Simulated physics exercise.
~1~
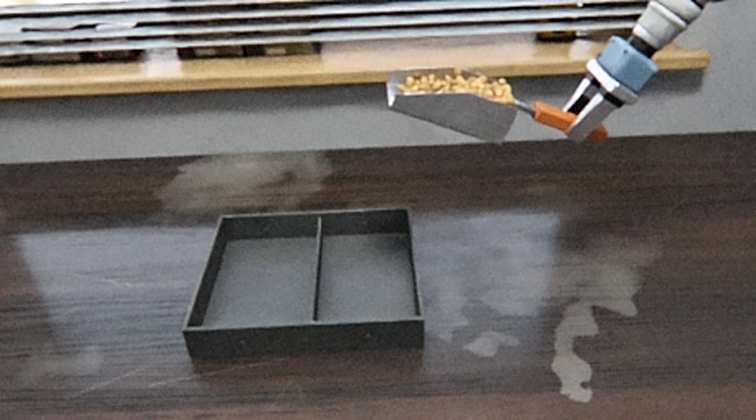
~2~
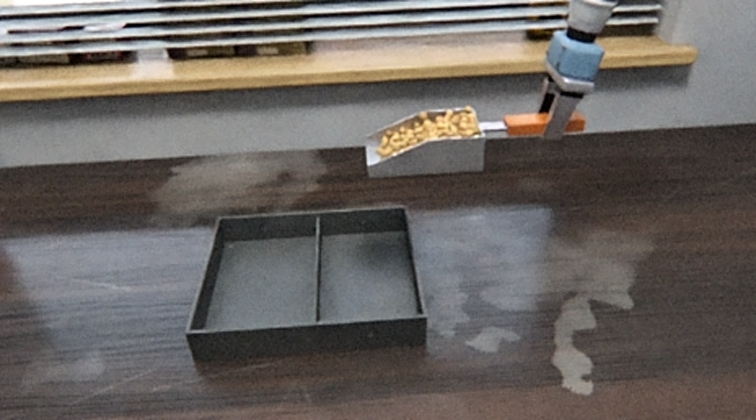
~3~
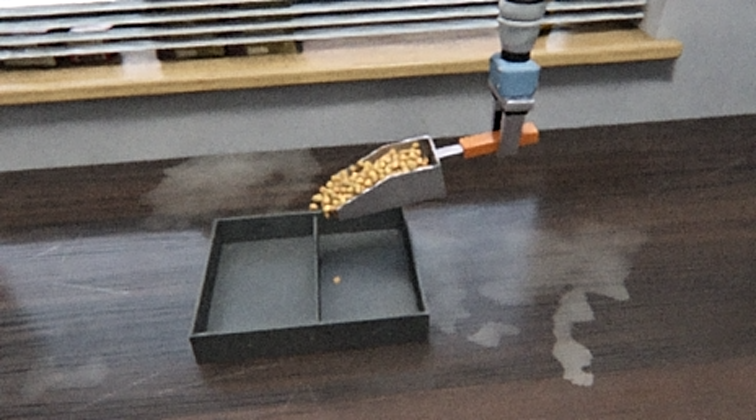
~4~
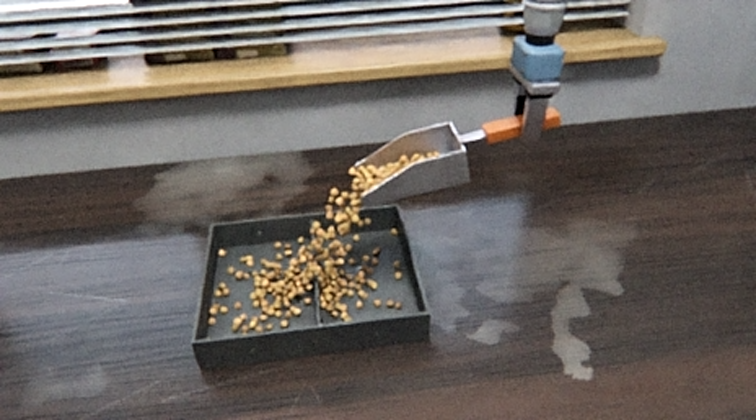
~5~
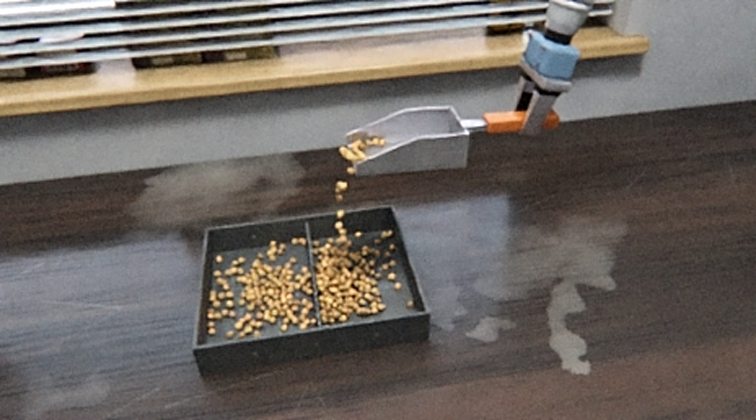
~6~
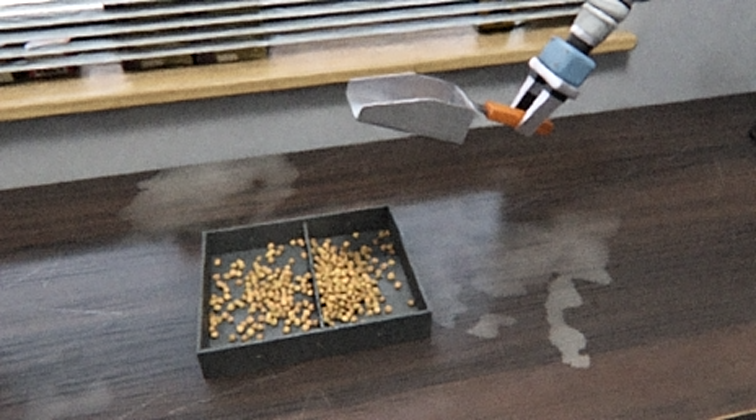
On a dark, wood-grained table below a window with blinds and a pale wooden sill, seen from slightly above, stands a dark grey tray split into two parts by a cross wall. A robot arm with a light blue band enters from the upper right, gripping the orange handle of a metal scoop heaped with golden chickpeas. The scoop moves left and down while tipping forward, and chickpeas pour over its open front. They scatter into both parts as it levels, leaving a thin trickle. Finally the scoop tilts back and rises, the pouring stops, and chickpeas lie across both sides.
